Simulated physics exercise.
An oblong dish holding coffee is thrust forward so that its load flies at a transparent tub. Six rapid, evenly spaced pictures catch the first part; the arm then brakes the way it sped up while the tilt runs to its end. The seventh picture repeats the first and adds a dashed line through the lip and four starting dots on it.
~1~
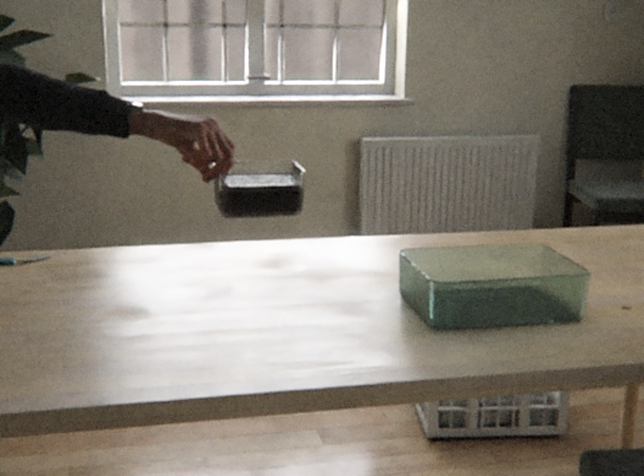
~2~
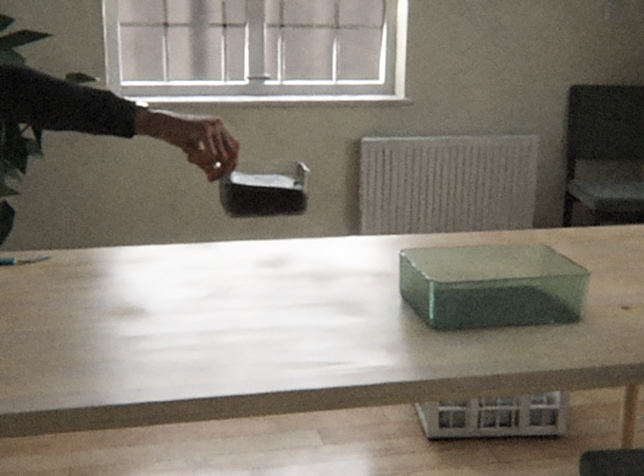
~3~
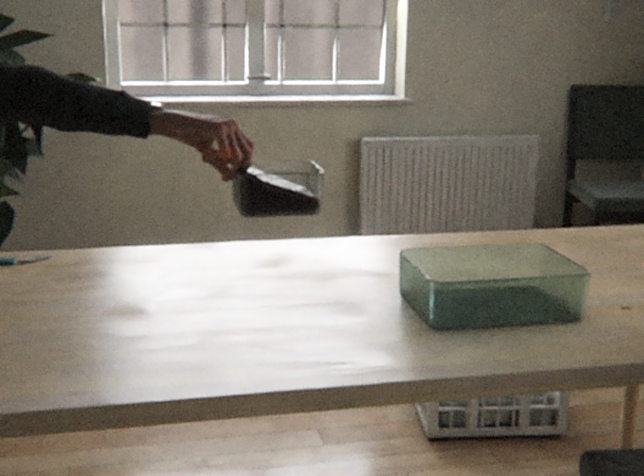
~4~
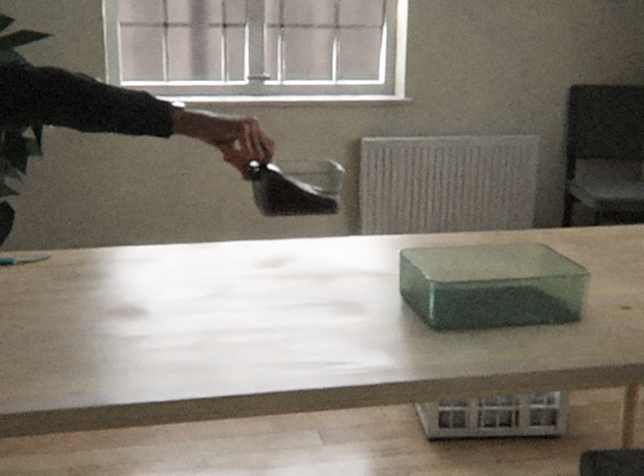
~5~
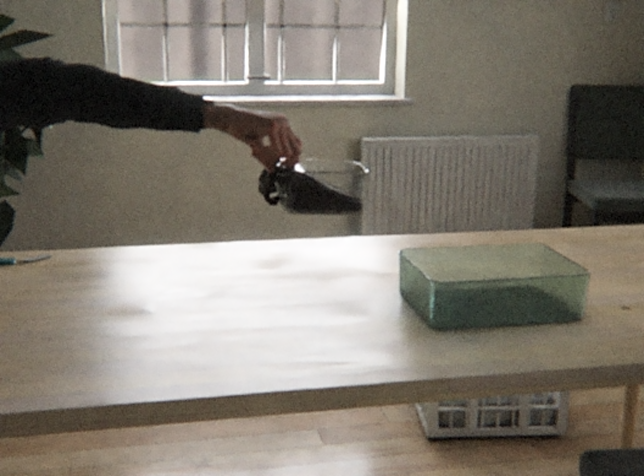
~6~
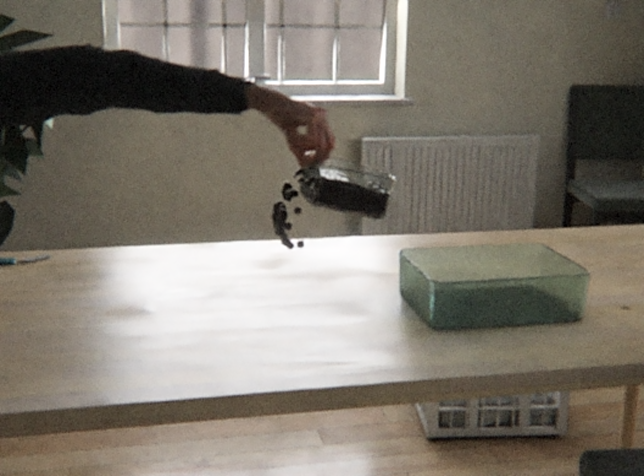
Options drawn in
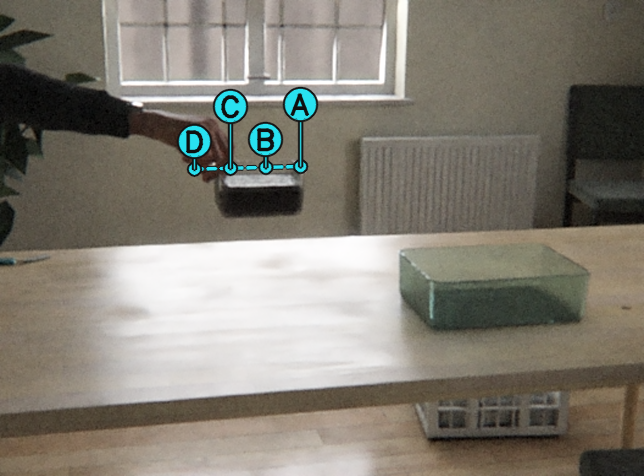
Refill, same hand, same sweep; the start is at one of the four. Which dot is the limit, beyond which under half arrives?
The limit is C.
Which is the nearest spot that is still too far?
D it is.
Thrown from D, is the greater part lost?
Yes.
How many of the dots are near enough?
Three.
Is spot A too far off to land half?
No, that is safe.
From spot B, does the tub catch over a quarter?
Yes, clearly.
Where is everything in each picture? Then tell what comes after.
In the first picture, upright, lip at (298, 166); tub from (428, 329) to (582, 319); nothing has left yet.
In the second picture, upright, lip at (303, 166); nothing has left yet.
In the third picture, upright, lip at (316, 166); coffee is over the rim, down to (242, 167).
In the fourth picture, upright, lip at (336, 165); coffee is over the rim, down to (252, 174).
In the fifth picture, tipped about 3°, lip at (361, 167); coffee is over the rim, down to (274, 200).
In the sixth picture, tipped about 14°, lip at (388, 174); coffee is over the rim, down to (299, 246).
In cyan, A at (300, 166); B at (265, 167); C at (230, 168); D at (194, 169).
Choosing A, about 75 % lands in the tub, 8 % falls short and 16 % goes beside or beyond.
Choosing B, about 74 % lands in the tub, 17 % falls short and 9 % goes beside or beyond.
Choosing C, about 61 % lands in the tub, 33 % falls short and 6 % goes beside or beyond.
Choosing D, about 33 % lands in the tub, 61 % falls short and 6 % goes beside or beyond.
